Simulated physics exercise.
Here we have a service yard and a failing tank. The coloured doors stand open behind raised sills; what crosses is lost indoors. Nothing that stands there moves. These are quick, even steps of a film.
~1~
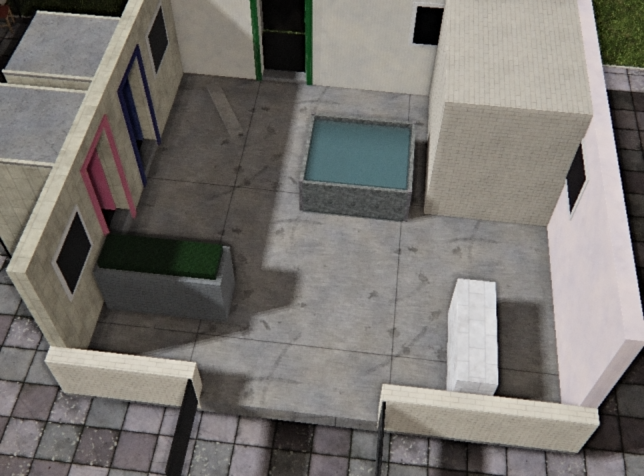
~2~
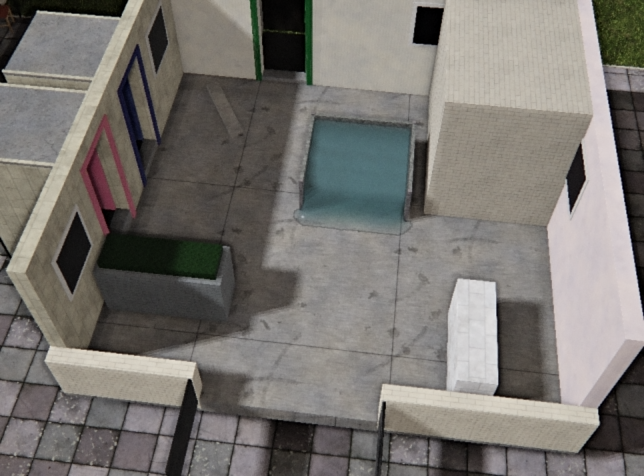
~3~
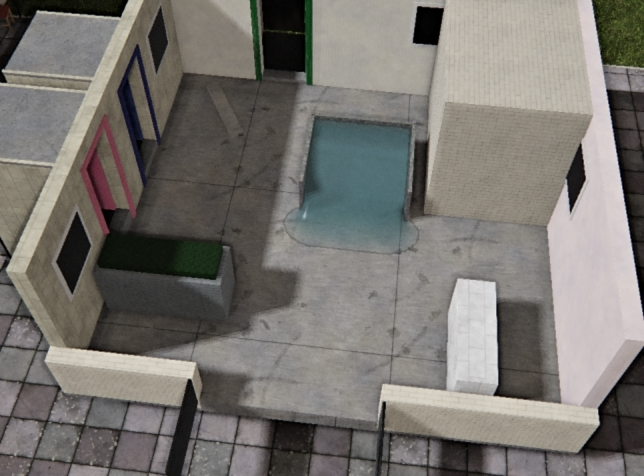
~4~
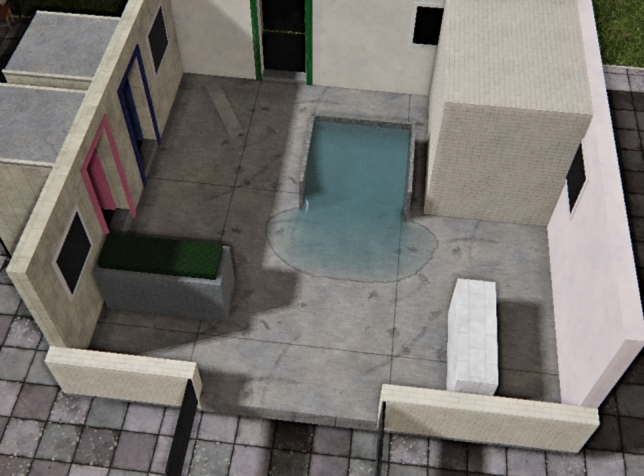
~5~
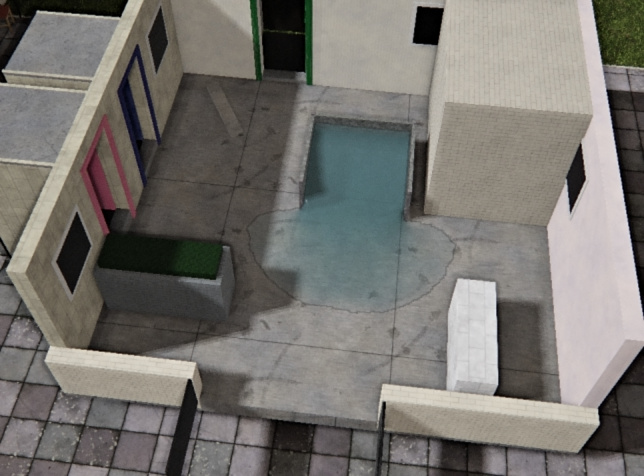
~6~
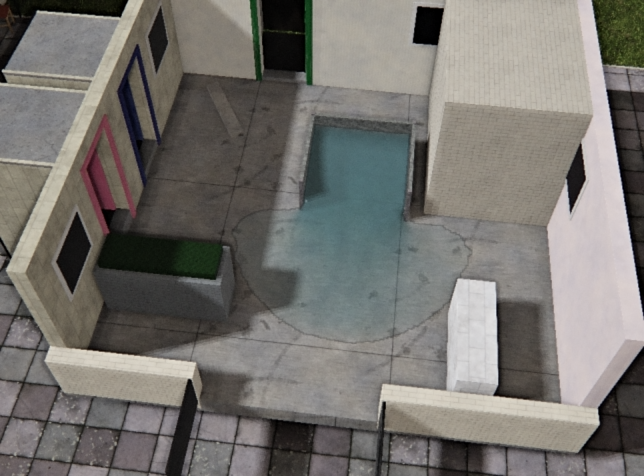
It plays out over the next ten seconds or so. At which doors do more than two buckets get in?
One by one: The pink door admits no more than that; the blue door admits no more than that; the green door admits no more than that.
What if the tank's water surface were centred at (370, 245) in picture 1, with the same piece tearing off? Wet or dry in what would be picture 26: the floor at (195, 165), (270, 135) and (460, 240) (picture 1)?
In turn: Not flooded, dry, awash.
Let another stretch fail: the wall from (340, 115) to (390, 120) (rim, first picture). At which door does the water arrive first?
First comes the one in green.
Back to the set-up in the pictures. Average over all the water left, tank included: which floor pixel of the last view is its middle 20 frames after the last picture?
I would point to (356, 288).
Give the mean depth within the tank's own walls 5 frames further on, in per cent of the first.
Close to 40 %.
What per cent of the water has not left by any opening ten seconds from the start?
Close to 46 %.
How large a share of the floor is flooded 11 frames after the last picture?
Some 40 per cent.
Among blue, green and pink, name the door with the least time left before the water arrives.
It is the pink one.
A moment on, water covers 35 % of the floor; the pink door not reached, the blue door not reached, the green door not reached.
Next, water covers 40 % of the floor; the pink door not reached, the blue door not reached, the green door not reached.
Then, water covers 50 % of the floor; the pink door wet at the sill, nothing in, the blue door not reached, the green door not reached.
Later, water covers 60 % of the floor; the pink door wet at the sill, nothing in, the blue door wet at the sill, nothing in, the green door not reached.
In the end, water covers 60 % of the floor; the pink door wet at the sill, nothing in, the blue door wet at the sill, nothing in, the green door not reached.
